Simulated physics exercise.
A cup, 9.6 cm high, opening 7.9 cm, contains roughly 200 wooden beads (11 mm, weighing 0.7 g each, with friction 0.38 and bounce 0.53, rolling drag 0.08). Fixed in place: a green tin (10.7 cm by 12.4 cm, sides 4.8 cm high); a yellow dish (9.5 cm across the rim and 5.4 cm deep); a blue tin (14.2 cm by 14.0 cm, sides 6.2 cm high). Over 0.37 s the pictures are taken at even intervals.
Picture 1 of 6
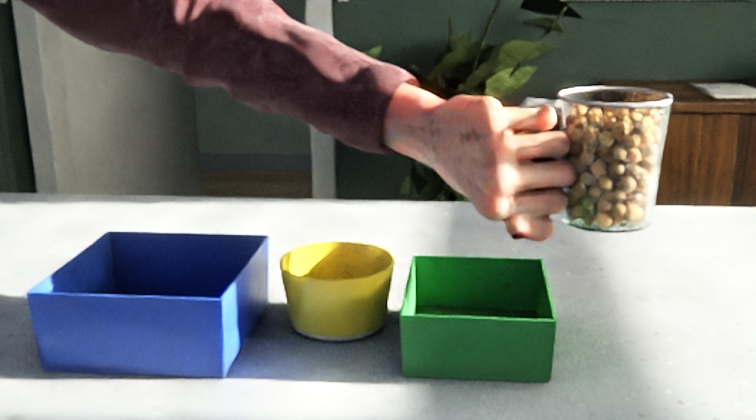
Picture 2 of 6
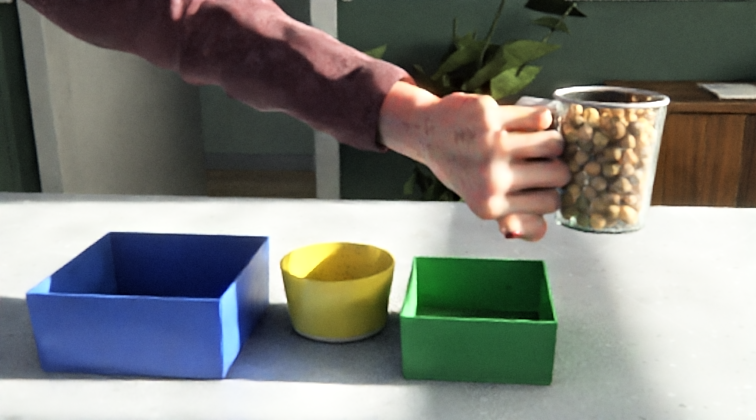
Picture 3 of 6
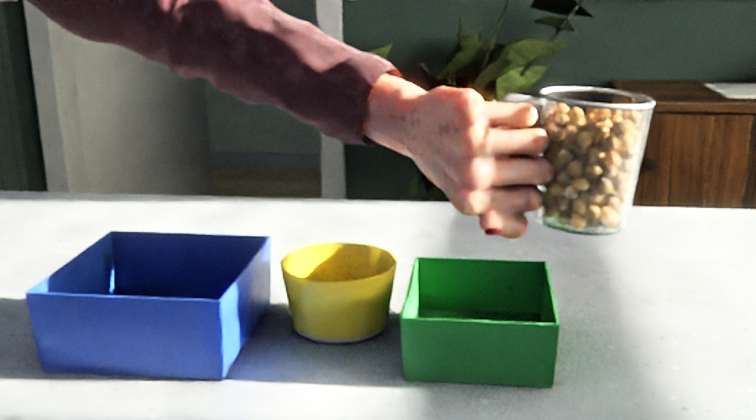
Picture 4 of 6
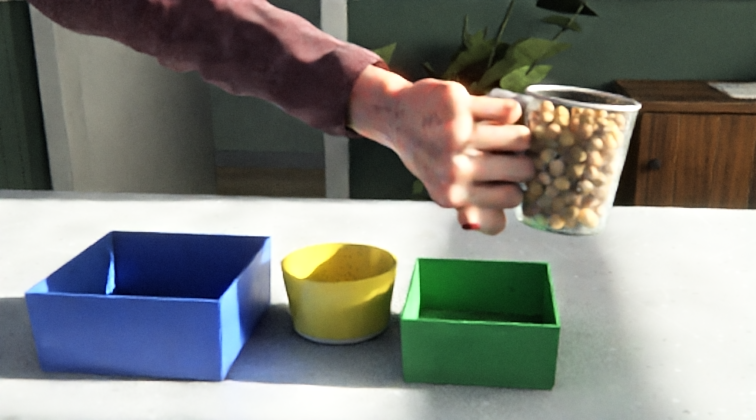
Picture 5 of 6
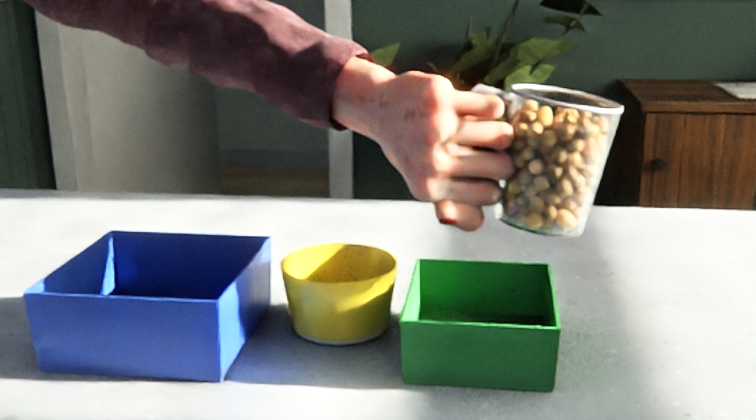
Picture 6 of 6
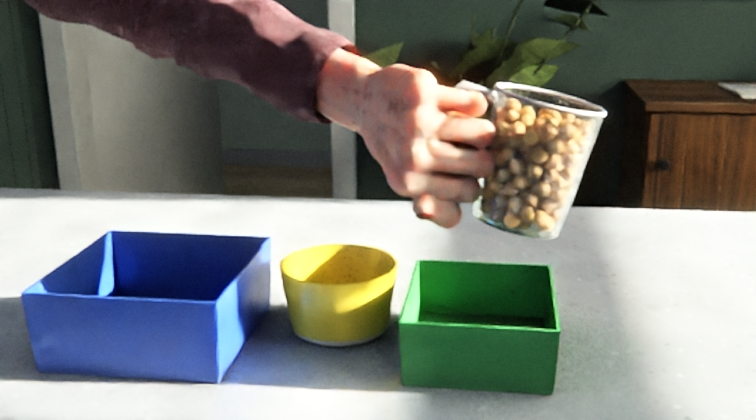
On a sunlit tabletop, a hand moving a clear cup of wooden beads left and tilting it rightward above blue, yellow and green containers.
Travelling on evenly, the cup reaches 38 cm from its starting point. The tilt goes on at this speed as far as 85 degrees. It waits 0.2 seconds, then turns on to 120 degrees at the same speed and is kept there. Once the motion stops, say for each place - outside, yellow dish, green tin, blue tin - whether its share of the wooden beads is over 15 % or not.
Outside everything - not over; yellow dish - not over; green tin - not over; blue tin - over.
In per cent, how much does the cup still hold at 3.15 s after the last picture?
About 0 %.
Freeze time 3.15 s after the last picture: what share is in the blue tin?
Some 100 per cent.
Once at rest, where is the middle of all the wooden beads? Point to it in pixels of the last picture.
It's about (205, 317) in the last view.
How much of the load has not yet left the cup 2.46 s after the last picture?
It should be holding somewhere around 65 per cent then.
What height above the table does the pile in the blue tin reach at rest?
Near 4.5 centimetres up.
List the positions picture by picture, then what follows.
Cup at (612, 126); tilt 0 degrees; moved 0.0 cm; lip at (667, 96); top of the load at (594, 119); green tin at (477, 285); yellow dish at (337, 259); blue tin at (158, 261), in the first picture.
Cup at (607, 126); tilt 1 degrees; moved 0.5 cm; lip at (663, 97); top of the load at (590, 119), in the second picture.
Cup at (593, 126); tilt 4 degrees; moved 2.0 cm; lip at (650, 100); top of the load at (615, 119), in the third picture.
Cup at (577, 126); tilt 7 degrees; moved 3.4 cm; low side right; lip at (635, 104); top of the load at (534, 120), in the fourth picture.
Cup at (560, 126); tilt 10 degrees; moved 4.9 cm; low side right; lip at (619, 107); top of the load at (528, 119), in the fifth picture.
Cup at (542, 126); tilt 13 degrees; moved 6.3 cm; low side right; lip at (602, 111); top of the load at (544, 120); green tin at (481, 291); yellow dish at (339, 263); blue tin at (157, 262), in the sixth picture.
Then, 0.95 s after the last picture, tilt 52 degrees; cup 100 %; middle of all pieces near (286, 159).
Then, 1.73 s after the last picture, tilt 84 degrees; cup 95 %; middle of all pieces near (133, 161).
Then, 2.46 s after the last picture, tilt 100 degrees; blue tin 35 %, cup 65 %; middle of all pieces near (156, 216).
Then, 3.15 s after the last picture, tilt 120 degrees; blue tin 100 %; middle of all pieces near (197, 313).
In the end, outside 0 %, blue tin 100 %, green tin 0 %, cup 0 %, yellow dish 0 %.
